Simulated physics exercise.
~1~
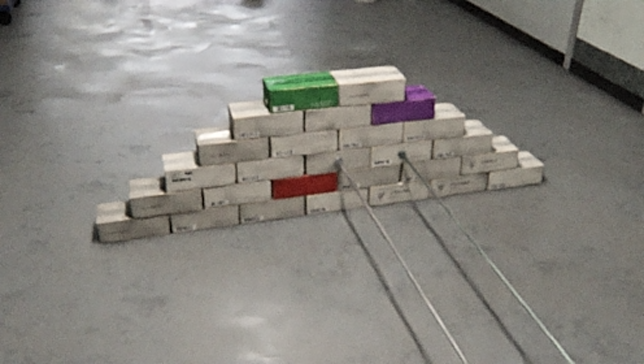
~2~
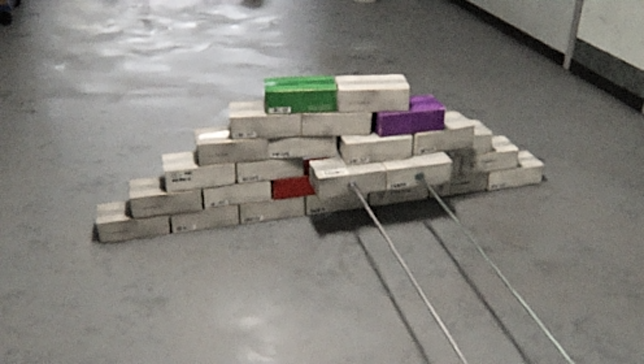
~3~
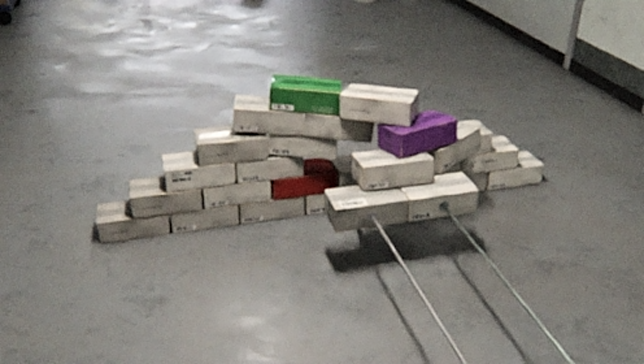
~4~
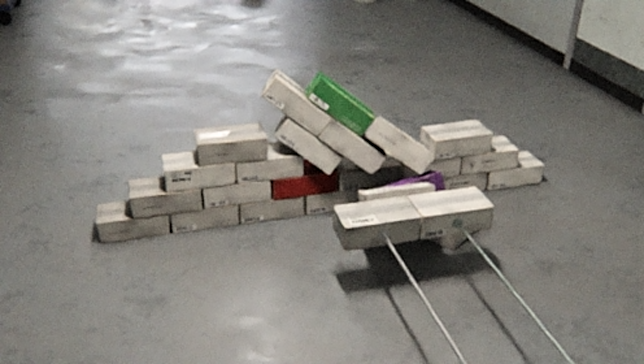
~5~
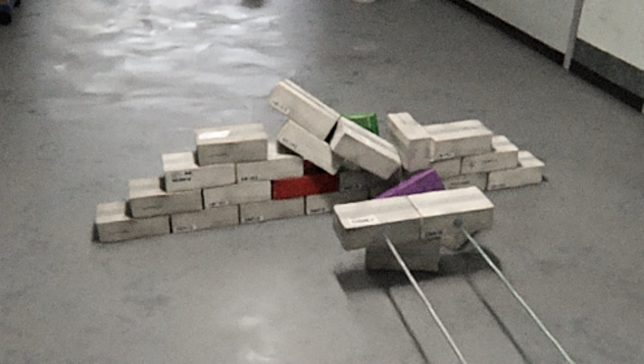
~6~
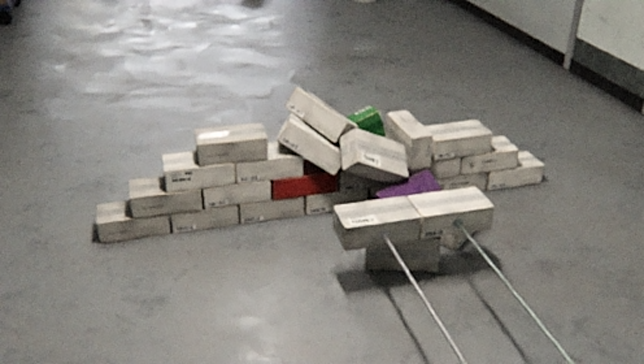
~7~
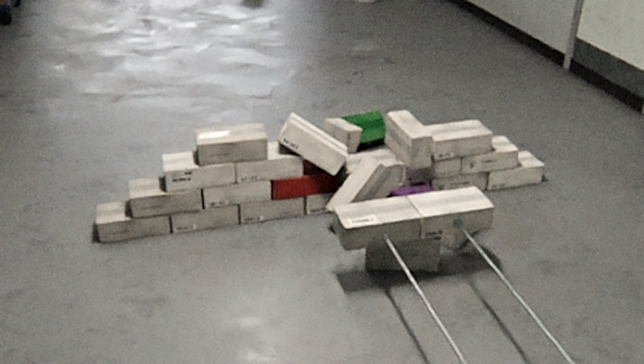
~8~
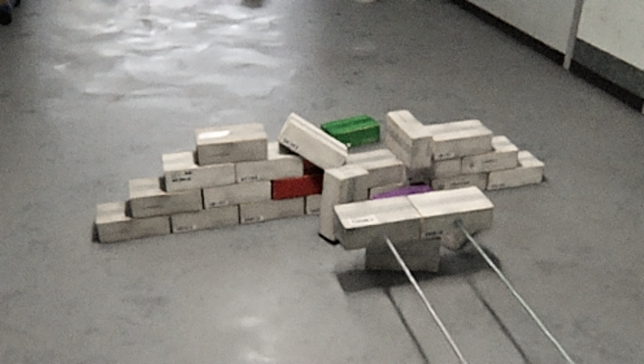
A stepped wall of pale boxes stands on a grey floor, seen from the front and slightly above, with a green box at the left of its top row, a purple one to the upper right and a red one low near the middle. Two thin rods draw two neighbouring boxes straight out toward the viewer. The boxes above sag and tilt, and the purple one tumbles down behind the pulled pair. The green box tips and drops into the gap as pale boxes topple around it. Finally, the middle lies collapsed, the purple box down, the red one unmoved and both stepped sides standing.
